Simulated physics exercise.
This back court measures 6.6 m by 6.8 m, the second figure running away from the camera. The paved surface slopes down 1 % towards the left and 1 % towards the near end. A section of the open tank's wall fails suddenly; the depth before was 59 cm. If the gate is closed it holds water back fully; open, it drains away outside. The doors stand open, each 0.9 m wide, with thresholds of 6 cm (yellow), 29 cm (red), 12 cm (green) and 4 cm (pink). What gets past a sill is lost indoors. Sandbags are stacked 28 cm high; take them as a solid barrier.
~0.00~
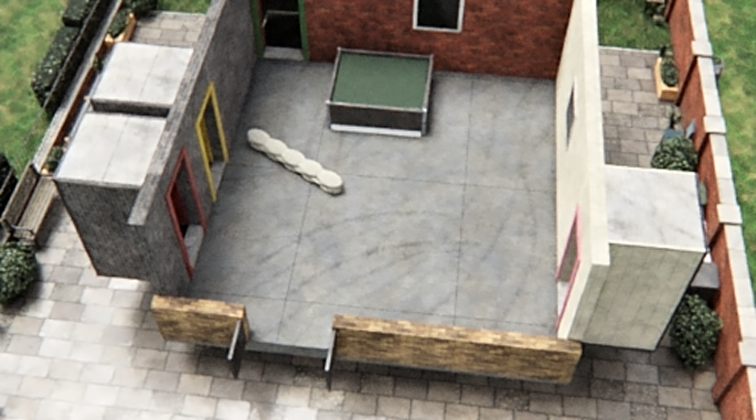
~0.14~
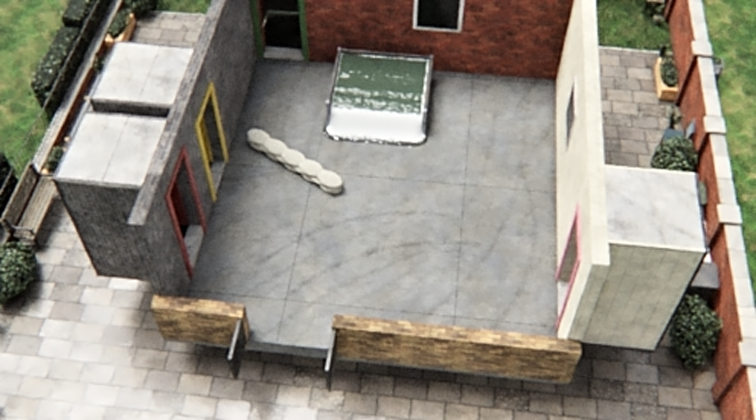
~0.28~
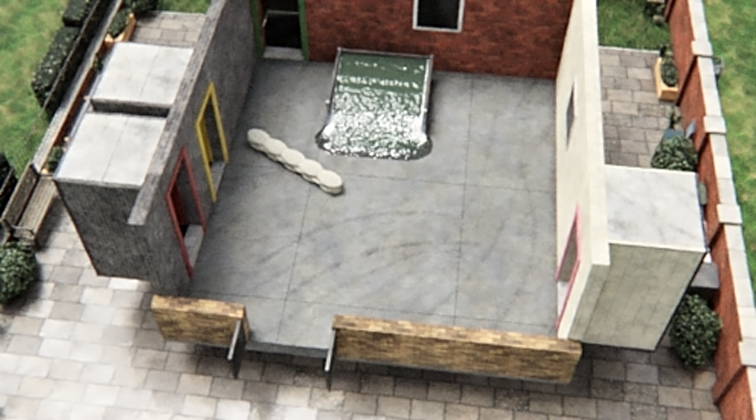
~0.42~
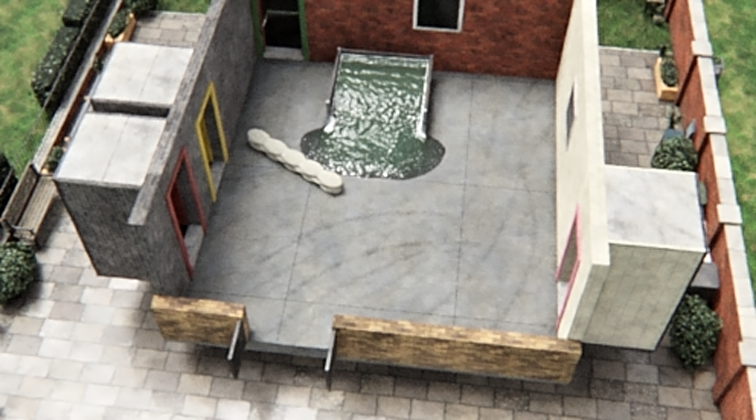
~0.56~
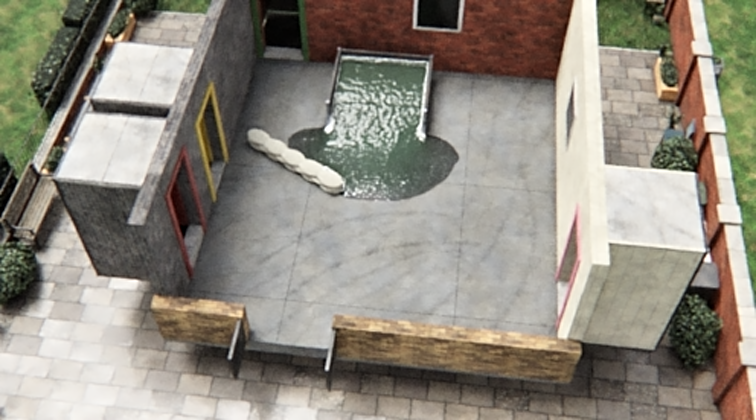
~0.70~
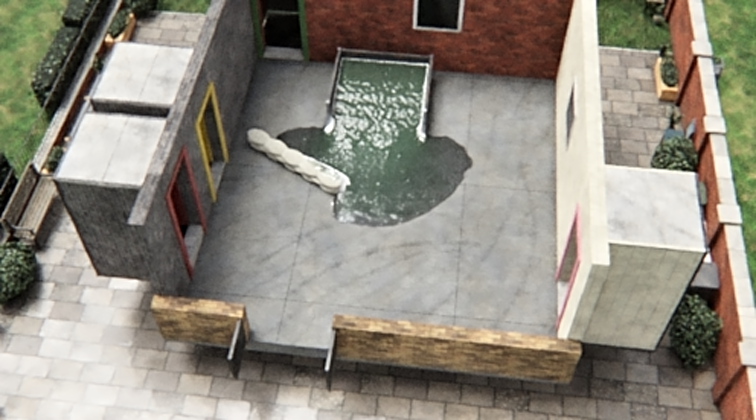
In the video, the near side of a tank of green water by a brick wall gives way in a paved courtyard, and water pours out, spreading across the grey floor toward the viewer and reaching a row of pale sandbags.
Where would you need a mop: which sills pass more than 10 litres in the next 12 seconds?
The water let in: At the yellow door it stays under the limit; at the red door it keeps below the limit; at the green door it stays under the limit; at the pink door it passes the limit.
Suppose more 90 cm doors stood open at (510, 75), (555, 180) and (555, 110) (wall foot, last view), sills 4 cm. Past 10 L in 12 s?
In turn: Under, under, under.
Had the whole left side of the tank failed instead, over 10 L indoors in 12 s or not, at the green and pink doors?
Then: Green above, pink below.
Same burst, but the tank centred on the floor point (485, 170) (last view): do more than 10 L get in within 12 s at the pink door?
Against that limit: Pink over.
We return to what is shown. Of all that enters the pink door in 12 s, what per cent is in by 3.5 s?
About 0 per cent.
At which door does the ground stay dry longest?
Last comes the red one.
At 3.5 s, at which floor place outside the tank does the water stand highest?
At about (552, 359).
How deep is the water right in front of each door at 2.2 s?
Depths in cm: Yellow 0, red 0, green 0, pink 0.
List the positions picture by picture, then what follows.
The first frame shows the open tank at (381, 82) is whole and still, 59 cm deep.
In the second frame, the front is at (327, 129), 1.0 m from the gap at (376, 121); 0.5 m2 of floor is under water; 59 cm left at the back of the open tank.
In the third frame, water pours out at (376, 123) and has run 1.2 m, to (321, 142); typically 11 cm deep outside, 59 cm at the open tank's back.
In the fourth frame, water pours out at (376, 124) and has run 1.5 m, to (314, 159); typically 9 cm deep outside, 53 cm at the open tank's back.
In the fifth frame, the front is at (291, 155), 1.9 m from the gap at (376, 124); 4.1 m2 of floor is under water; 49 cm left at the back of the open tank.
In the sixth frame, the front is at (373, 222), 2.4 m from the gap at (376, 124); 5.5 m2 of floor is under water; 48 cm left at the back of the open tank.
After 1.4 s water covers 30 % of the floor and is deepest (36 cm) near (340, 182); yellow door not reached, red door not reached, green door not reached, pink door not reached.
After 2.2 s water covers 45 % of the floor and is deepest (28 cm) near (414, 345); yellow door not reached, red door not reached, green door not reached, pink door not reached.
After 3.5 s water covers 55 % of the floor and is deepest (32 cm) near (552, 359); yellow door not reached, red door not reached, green door 11 cm at the sill, 0 L in, pink door 7 cm at the sill, 0 L in.
After 7.0 s water covers 75 % of the floor and is deepest (9 cm) near (179, 321); yellow door 1 cm at the sill, 0 L in, red door 4 cm at the sill, 0 L in, green door 5 cm at the sill, 2 L in, pink door 7 cm at the sill, 62 L in.
After 12.0 s water covers 90 % of the floor and is deepest (10 cm) near (179, 321); yellow door 6 cm at the sill, 0 L in, red door 8 cm at the sill, 0 L in, green door 3 cm at the sill, 2 L in, pink door 2 cm at the sill, 67 L in.
